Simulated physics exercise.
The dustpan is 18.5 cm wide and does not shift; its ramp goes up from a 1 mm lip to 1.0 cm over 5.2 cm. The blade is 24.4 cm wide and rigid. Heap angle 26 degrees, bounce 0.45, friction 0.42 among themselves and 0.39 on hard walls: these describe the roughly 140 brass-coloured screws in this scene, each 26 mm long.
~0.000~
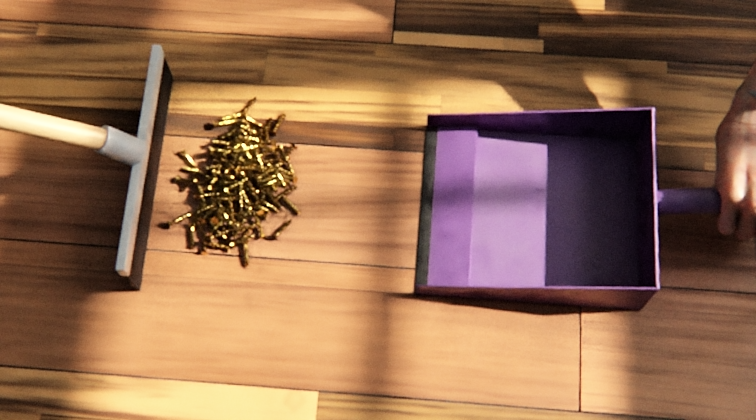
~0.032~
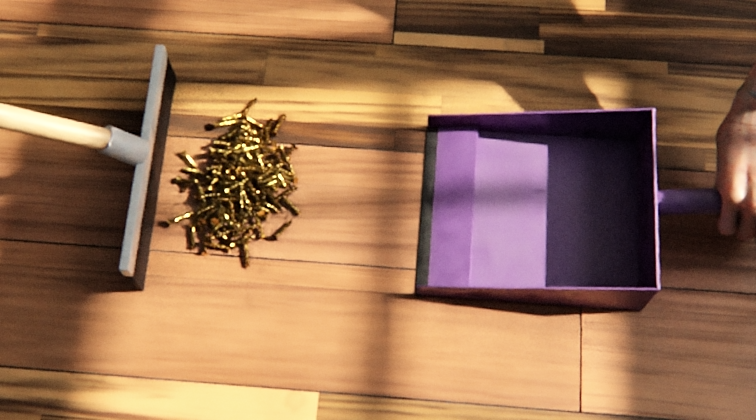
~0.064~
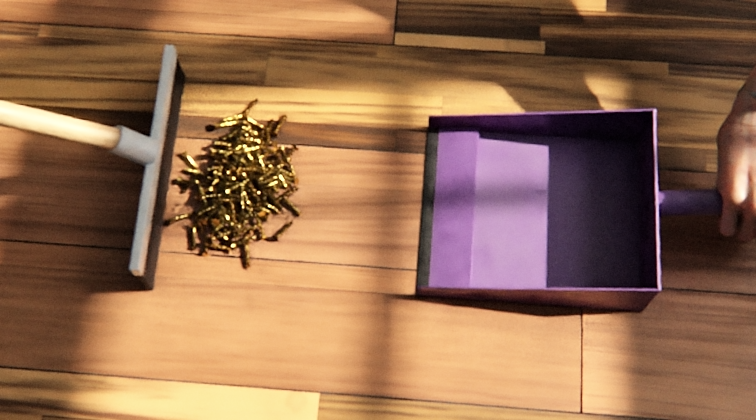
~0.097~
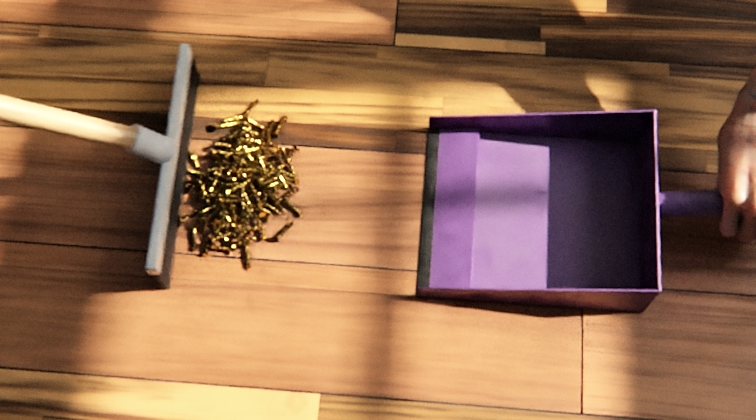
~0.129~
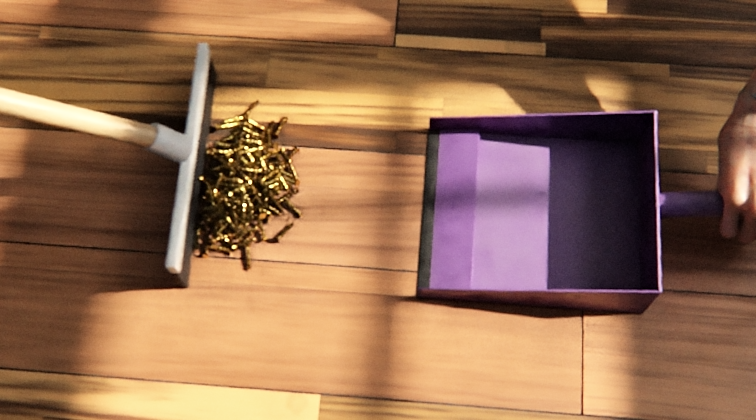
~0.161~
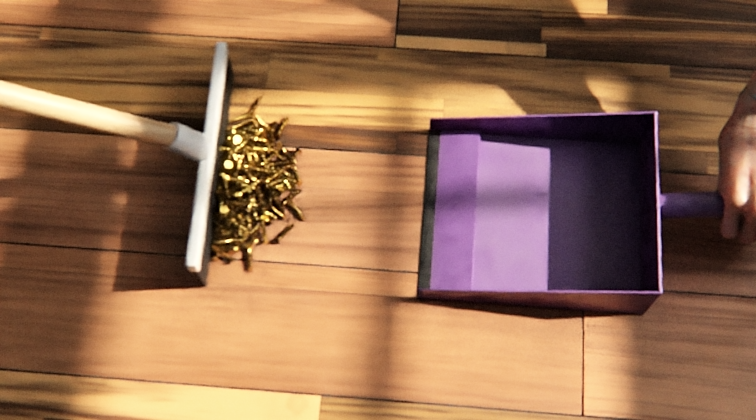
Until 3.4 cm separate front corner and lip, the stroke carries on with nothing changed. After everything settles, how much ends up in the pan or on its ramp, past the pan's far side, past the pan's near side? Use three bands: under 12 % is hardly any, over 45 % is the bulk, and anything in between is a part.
Pan: A part, far side: A part, near side: Hardly any.
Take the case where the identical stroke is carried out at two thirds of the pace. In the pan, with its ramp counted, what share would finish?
In that case some 25 per cent.
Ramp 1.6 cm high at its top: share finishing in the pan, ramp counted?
25 per cent.
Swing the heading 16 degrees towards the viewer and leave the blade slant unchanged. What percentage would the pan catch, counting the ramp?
Around 30 %.
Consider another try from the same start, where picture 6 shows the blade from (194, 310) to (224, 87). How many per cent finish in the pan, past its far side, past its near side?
The pan gets 15, the far side 5 and the near side 20.
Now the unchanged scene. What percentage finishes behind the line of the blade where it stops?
My guess is close to 0 per cent.
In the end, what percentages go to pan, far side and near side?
Pan 30; far side 20; near side 0.
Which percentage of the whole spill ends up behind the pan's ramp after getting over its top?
Something like 0 per cent of the whole.
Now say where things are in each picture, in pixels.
In the first picture, blade from (124, 270) to (159, 54), moved 0.0 cm, 0 of the pieces shifted so far; middle of the pieces at (240, 176); pan at (549, 216).
In the second picture, blade from (127, 270) to (162, 54), moved 0.3 cm, 0 of the pieces shifted so far; middle of the pieces at (240, 177).
In the third picture, blade from (138, 270) to (171, 54), moved 1.2 cm, 0 of the pieces shifted so far; middle of the pieces at (241, 178).
In the fourth picture, blade from (154, 269) to (187, 53), moved 2.7 cm, 4 of the pieces shifted so far; middle of the pieces at (241, 178).
In the fifth picture, blade from (174, 267) to (205, 52), moved 4.5 cm, 23 of the pieces shifted so far; middle of the pieces at (239, 185).
In the sixth picture, blade from (194, 266) to (223, 51), moved 6.4 cm, 106 of the pieces shifted so far; middle of the pieces at (248, 185); pan at (551, 220). The blade's pace is about 0.57 m/s, heading 11 degrees away from the viewer's side.
After 0.33 s, middle of the blade 12 cm from the lip; 0 % over the lip, far side 10 %, near side 0 %.
After 0.44 s, middle of the blade 6 cm from the lip; 0 % over the lip, far side 15 %, near side 0 %.
After 0.68 s, middle of the blade 4 cm from the lip; 30 % over the lip, far side 20 %, near side 0 %.
In the end, at 1.5 s, pan 30 %, far side 20 %, near side 0 %, in front of the lip or behind the blade 55 %.
